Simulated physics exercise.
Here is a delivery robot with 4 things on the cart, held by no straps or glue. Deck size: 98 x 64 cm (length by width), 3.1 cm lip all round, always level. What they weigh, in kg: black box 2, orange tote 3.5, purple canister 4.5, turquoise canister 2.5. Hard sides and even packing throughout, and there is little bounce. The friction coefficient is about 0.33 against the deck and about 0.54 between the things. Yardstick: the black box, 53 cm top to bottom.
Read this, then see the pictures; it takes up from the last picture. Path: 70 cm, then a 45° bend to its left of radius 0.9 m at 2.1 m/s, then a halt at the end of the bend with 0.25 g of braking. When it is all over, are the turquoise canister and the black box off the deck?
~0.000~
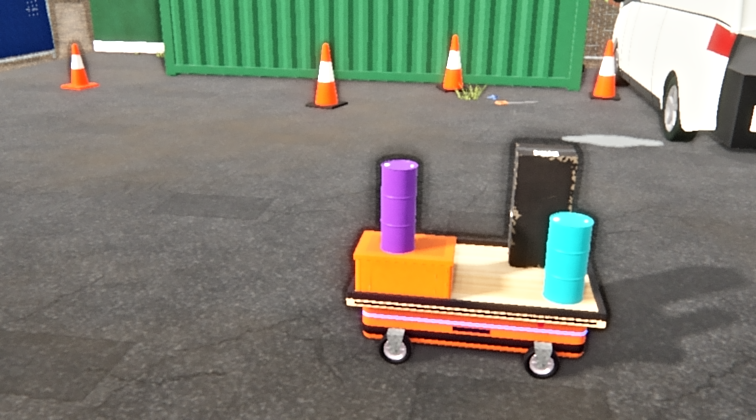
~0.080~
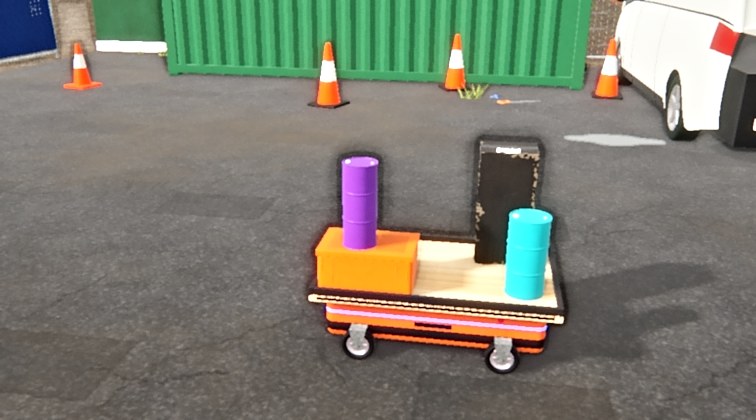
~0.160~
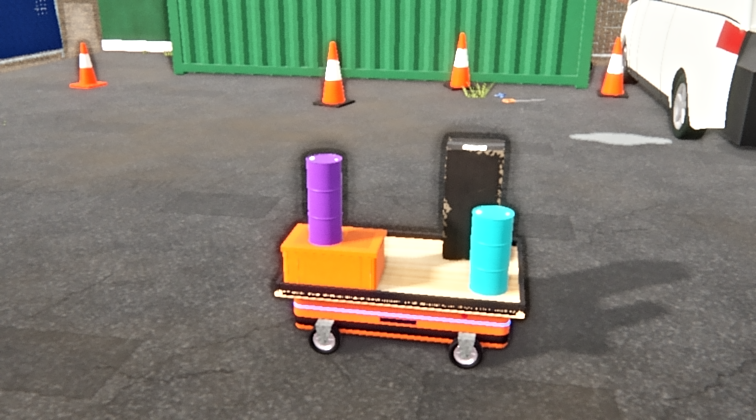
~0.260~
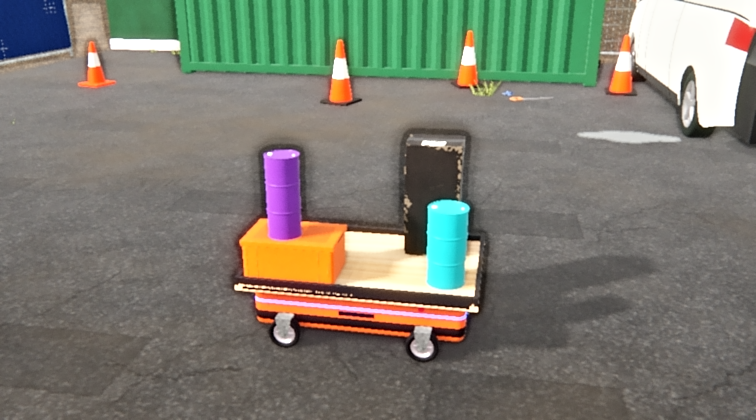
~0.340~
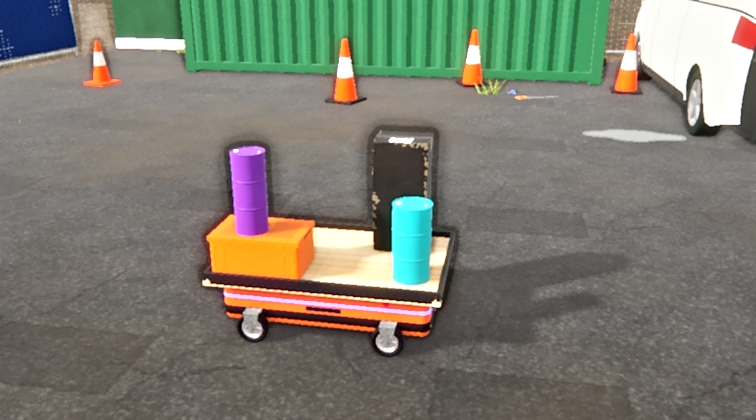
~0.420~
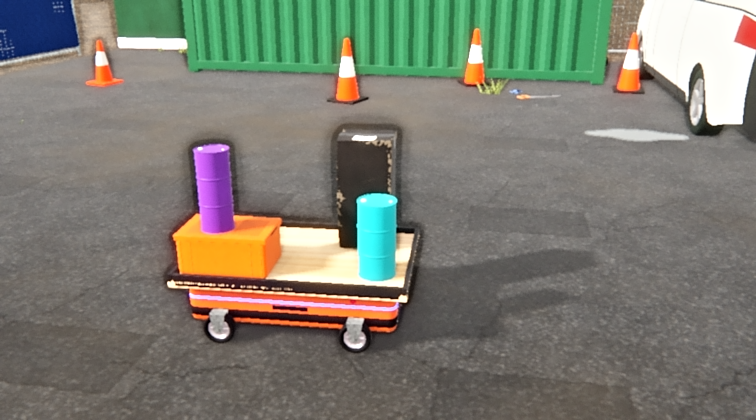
The turquoise canister is kept aboard, the black box is lost over the edge.
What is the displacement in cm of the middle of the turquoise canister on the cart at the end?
Net distance near 8 cm.
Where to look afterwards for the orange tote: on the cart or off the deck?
When everything stops, the orange tote is still in bounds.
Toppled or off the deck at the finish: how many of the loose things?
That gives 2.
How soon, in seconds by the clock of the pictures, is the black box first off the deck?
Near 0.8 s on the clock.
After 0.62 s, 130 cm covered, turned 29°; black box leaning 4° near (262, 188); purple canister leaning 10°; orange tote slid 25 cm.
After 0.82 s, 172 cm covered, turned 45°; black box leaning 28° near (147, 197); turquoise canister slid 6 cm near (208, 247); purple canister leaning 38°.
After 1.02 s, 209 cm covered, turned 45°; black box and purple canister now off the deck; turquoise canister slid 7 cm near (116, 267); orange tote slid 35 cm.
After 1.42 s, 253 cm covered, turned 45°; turquoise canister slid 7 cm; orange tote slid 35 cm.
At rest (2.1 s), off the deck, black box and purple canister; not toppled but over 10 cm from the start, orange tote; the last one in place, give or take 10 cm.
